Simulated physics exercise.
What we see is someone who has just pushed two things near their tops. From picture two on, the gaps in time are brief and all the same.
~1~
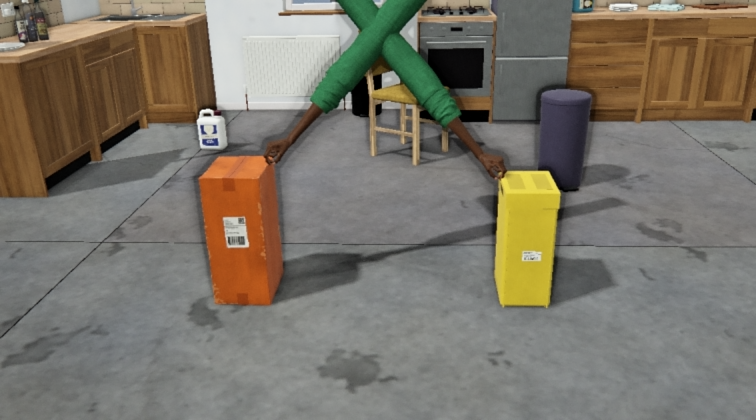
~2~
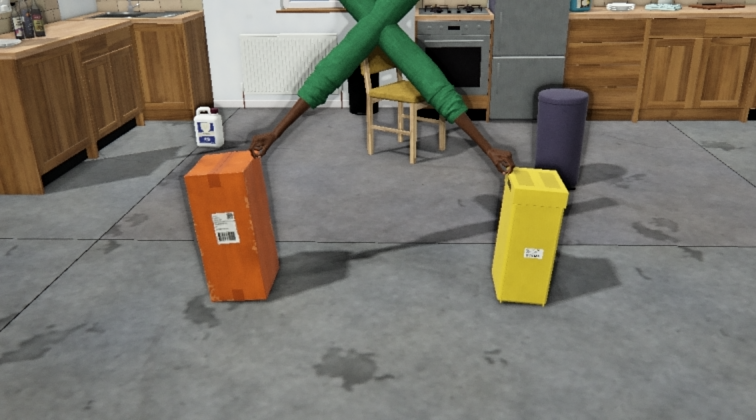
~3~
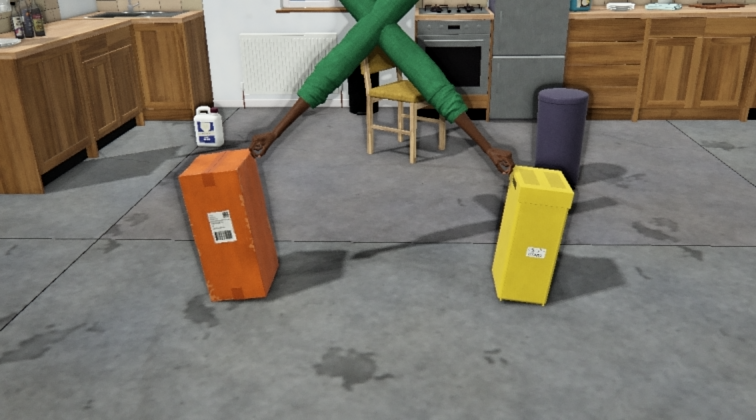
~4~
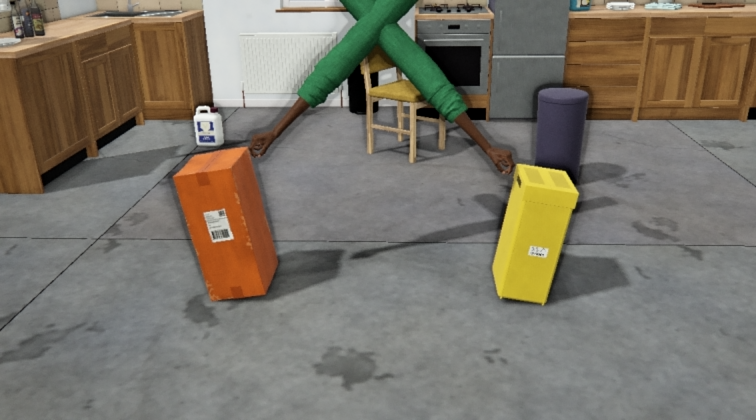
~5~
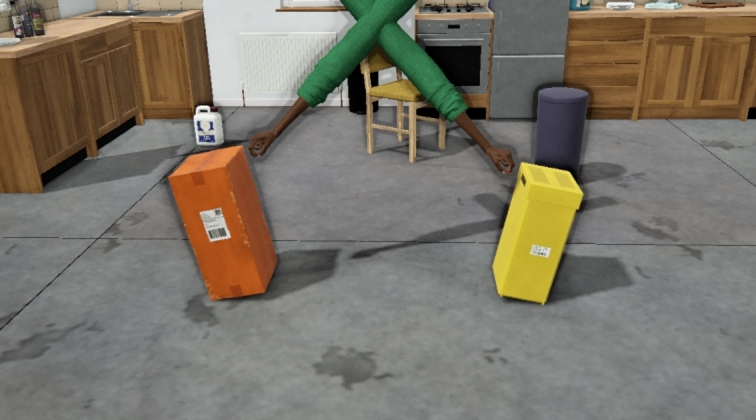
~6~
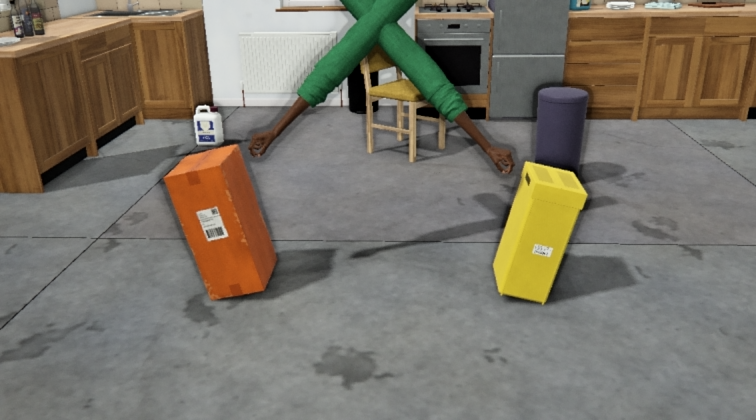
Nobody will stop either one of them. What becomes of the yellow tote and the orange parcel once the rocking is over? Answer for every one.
In the end the yellow tote goes over, the orange parcel goes over.
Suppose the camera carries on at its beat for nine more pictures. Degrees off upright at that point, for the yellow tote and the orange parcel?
The two tilts would be 30° and 30°, in that order.
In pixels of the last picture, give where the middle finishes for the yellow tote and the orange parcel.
Final spots: Yellow tote at (603, 269), orange parcel at (154, 260).
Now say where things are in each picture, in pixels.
Yellow tote (524, 239) upright; orange parcel (245, 230) upright, in the first frame.
Yellow tote (527, 236) 5° off upright; orange parcel (236, 226) 5° off upright, in the second frame.
Yellow tote (529, 235) 7° off upright; orange parcel (232, 225) 7° off upright, in the third frame.
Yellow tote (531, 234) 10° off upright; orange parcel (230, 224) 9° off upright, in the fourth frame.
Yellow tote (534, 234) 12° off upright; orange parcel (227, 223) 11° off upright, in the fifth frame.
Yellow tote (536, 233) 13° off upright; orange parcel (225, 222) 13° off upright, in the sixth frame.
Then, 0.26 s after the last picture, yellow tote 36° off upright near (562, 234); orange parcel 34° off upright near (198, 222).
Then, 0.48 s after the last picture, yellow tote 72° off upright near (595, 253); orange parcel 65° off upright near (167, 237).
At rest, the yellow tote topples, near (603, 270); the orange parcel topples, near (154, 260).
